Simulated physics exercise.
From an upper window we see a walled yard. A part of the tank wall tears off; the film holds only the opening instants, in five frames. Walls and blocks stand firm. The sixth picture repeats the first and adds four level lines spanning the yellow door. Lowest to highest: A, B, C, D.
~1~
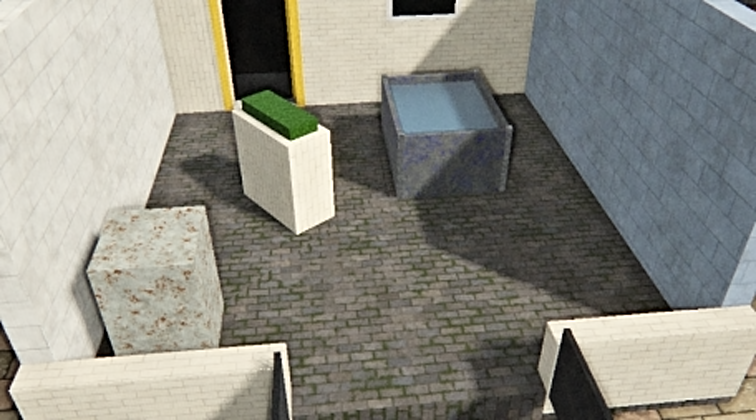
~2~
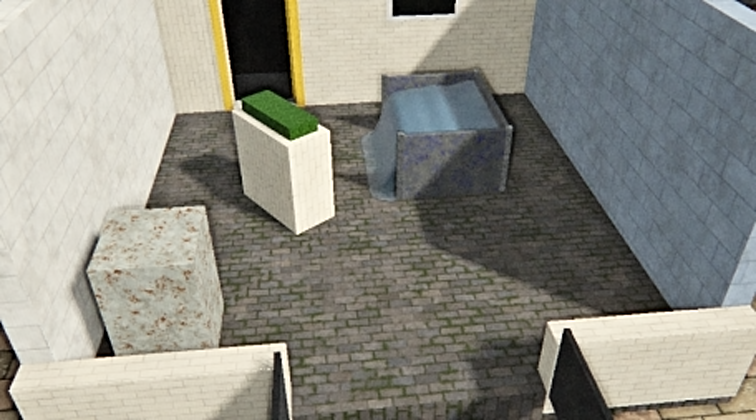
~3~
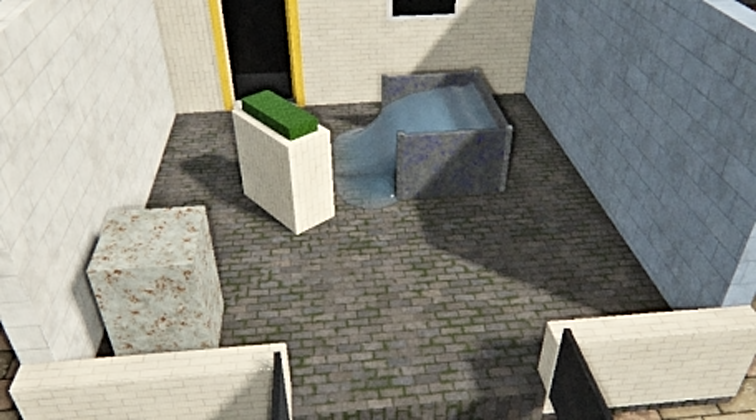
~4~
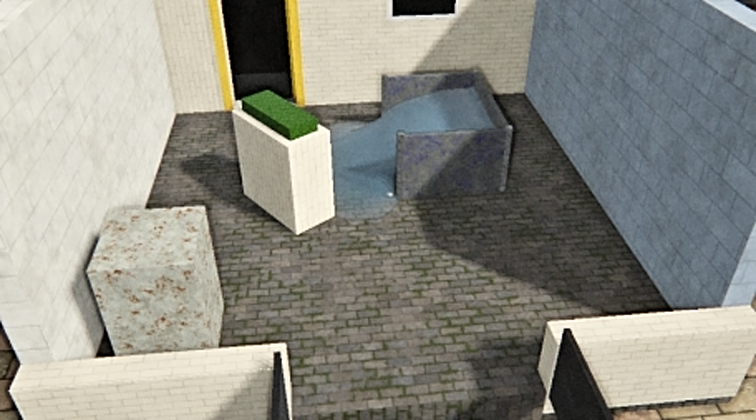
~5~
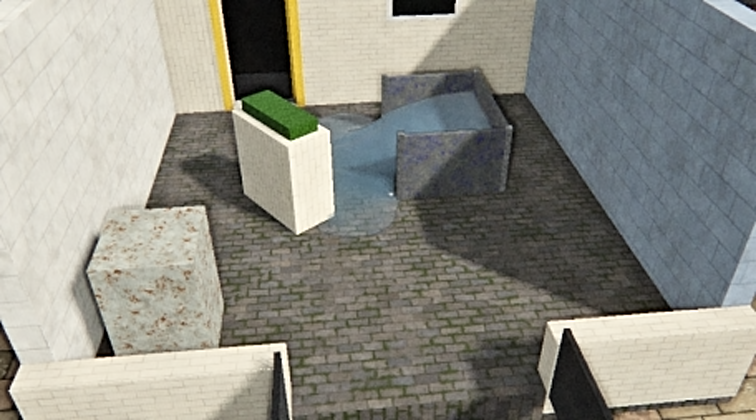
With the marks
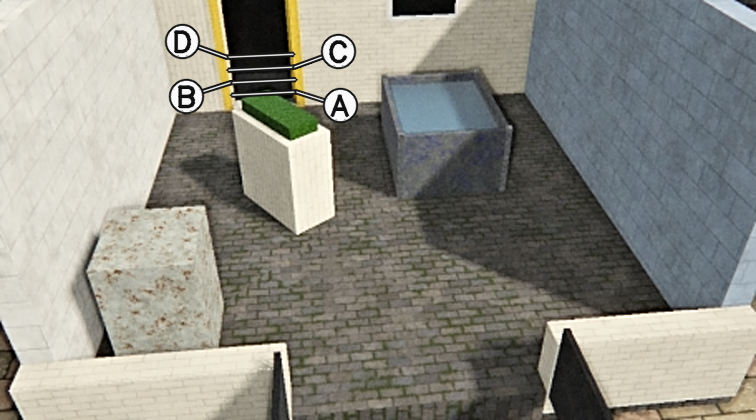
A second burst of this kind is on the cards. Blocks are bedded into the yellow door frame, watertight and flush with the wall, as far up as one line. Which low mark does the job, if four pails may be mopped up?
Use line A.
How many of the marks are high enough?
All of them.
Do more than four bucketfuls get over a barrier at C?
No, that is safe.
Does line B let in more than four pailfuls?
No, that is safe.
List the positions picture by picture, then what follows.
Water in the tank at rest, its middle at (441, 108); foot of the yellow doorway at (266, 108); open gate at (419, 327), in the first picture.
Front seen at (370, 136), 2 % of the ground wet, in the second picture.
Front seen at (355, 130), 5 % of the ground wet, in the third picture.
Front seen at (345, 125), 9 % of the ground wet, in the fourth picture.
Front seen at (331, 225), 13 % of the ground wet, in the fifth picture.
On the marked copy, A at (264, 93); B at (263, 81); C at (261, 68); D at (260, 55); from the bottom up A, B, C, D.
For line A, a bucket or two gets in.
For line B, nothing gets over.
For line C, nothing gets over.
For line D, nothing gets over.
